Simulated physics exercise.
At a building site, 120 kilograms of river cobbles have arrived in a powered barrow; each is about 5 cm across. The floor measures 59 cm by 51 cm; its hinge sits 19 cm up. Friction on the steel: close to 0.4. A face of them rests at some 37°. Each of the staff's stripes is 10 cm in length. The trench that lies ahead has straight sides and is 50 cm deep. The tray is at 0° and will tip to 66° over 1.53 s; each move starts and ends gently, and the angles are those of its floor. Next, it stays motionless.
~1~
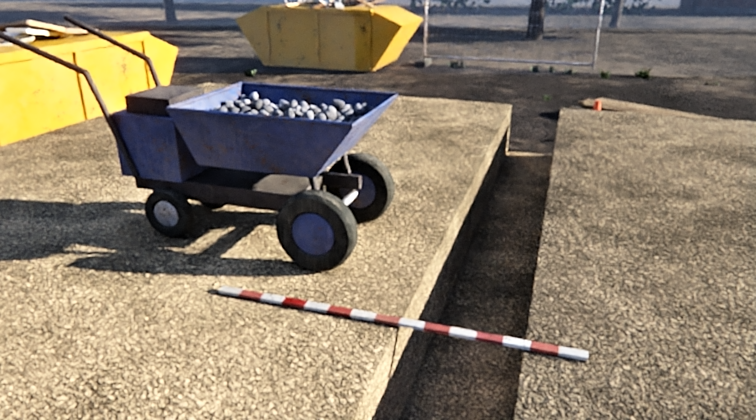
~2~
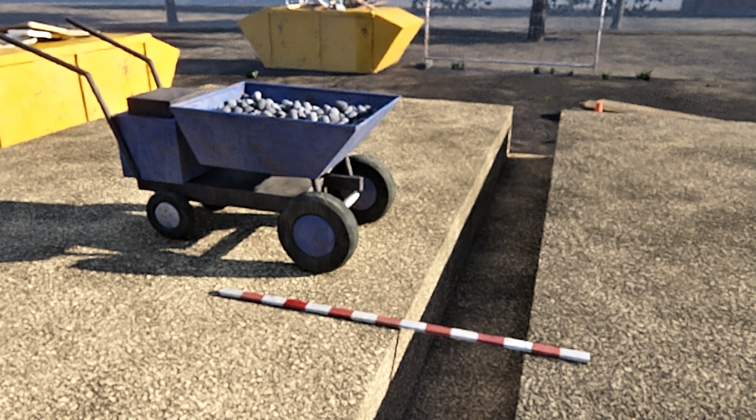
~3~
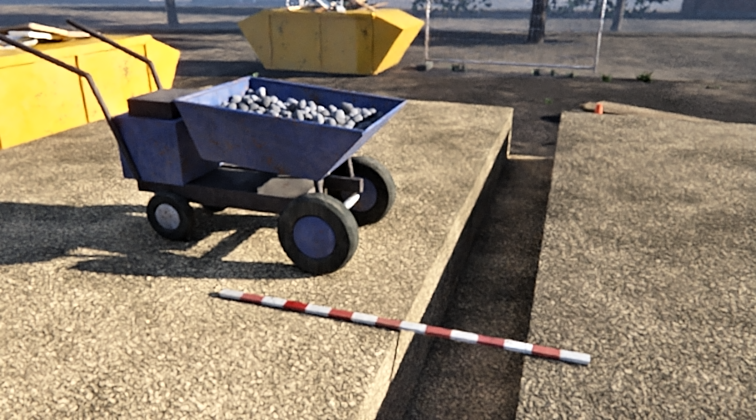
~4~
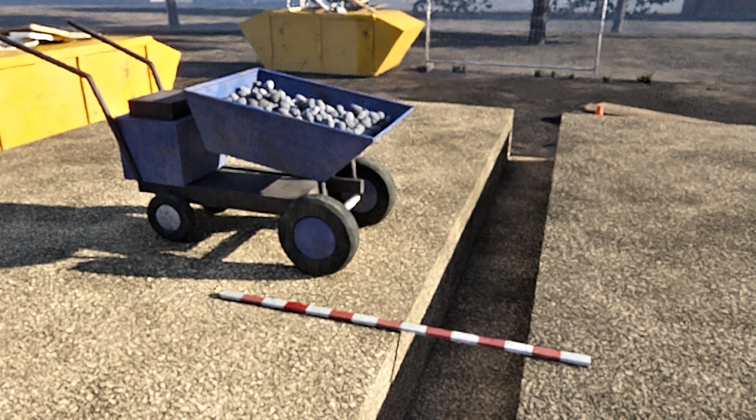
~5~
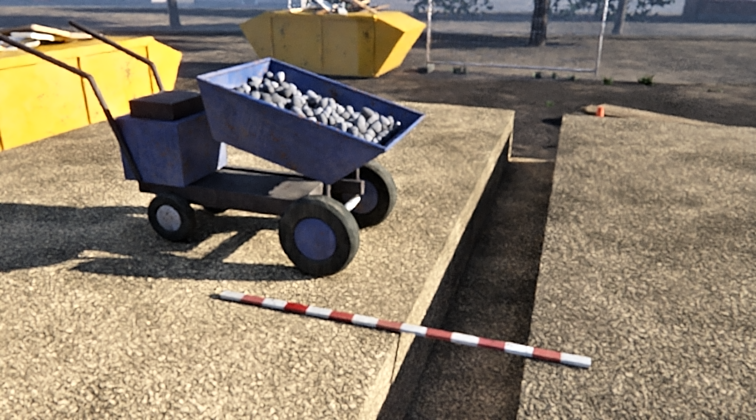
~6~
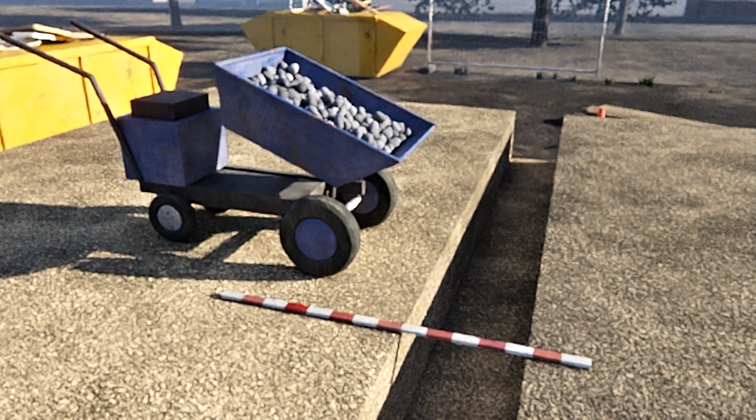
We see a blue wheeled cart loaded with grey stones standing beside a trench, with a red-and-white striped pole lying across it; the cart's tray tilts steadily towards the right, its back end rising while the wheels stay still.
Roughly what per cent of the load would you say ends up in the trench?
I'd say 100 per cent ends up in the trench.
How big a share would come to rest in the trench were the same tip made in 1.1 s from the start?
Probably about 100 in a hundred.
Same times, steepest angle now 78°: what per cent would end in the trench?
In that case some 100 per cent.
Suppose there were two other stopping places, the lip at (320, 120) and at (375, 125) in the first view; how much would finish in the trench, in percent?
That gives roughly 100 per cent and roughly 95 per cent.
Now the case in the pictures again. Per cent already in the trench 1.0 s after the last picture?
40 per cent, give or take.
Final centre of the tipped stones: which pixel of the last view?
Their middle ends up near (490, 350).
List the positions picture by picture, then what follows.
The first picture shows lip at (353, 125), floor tilted 0°, highest stones at (282, 106).
In the second picture, the tray is at 1°, its lip at (357, 128); the top of the load is at (284, 107).
In the third picture, the tray is at 4°, its lip at (363, 133); the top of the load is at (260, 100).
The fourth picture shows lip at (374, 140), floor tilted 9°, highest stones at (260, 93).
In the fifth picture, the tray is at 15°, its lip at (386, 150); the top of the load is at (269, 84).
The sixth picture shows lip at (399, 162), floor tilted 22°, highest stones at (280, 75).
Then, 0.5 s after the last picture the floor is at 56°, 100 % in the tray; the foremost stones are at (446, 203).
Then, 1.0 s after the last picture the floor is at 66°, 59 % in the tray, 41 % in the trench; the foremost stones are at (525, 341).
Then, 1.4 s after the last picture the floor is at 66°, 30 % in the tray, 70 % in the trench; the foremost stones are at (530, 355).
Then, 3.3 s after the last picture the floor is at 66°, 0 % in the tray, 100 % in the trench; the foremost stones are at (531, 375).
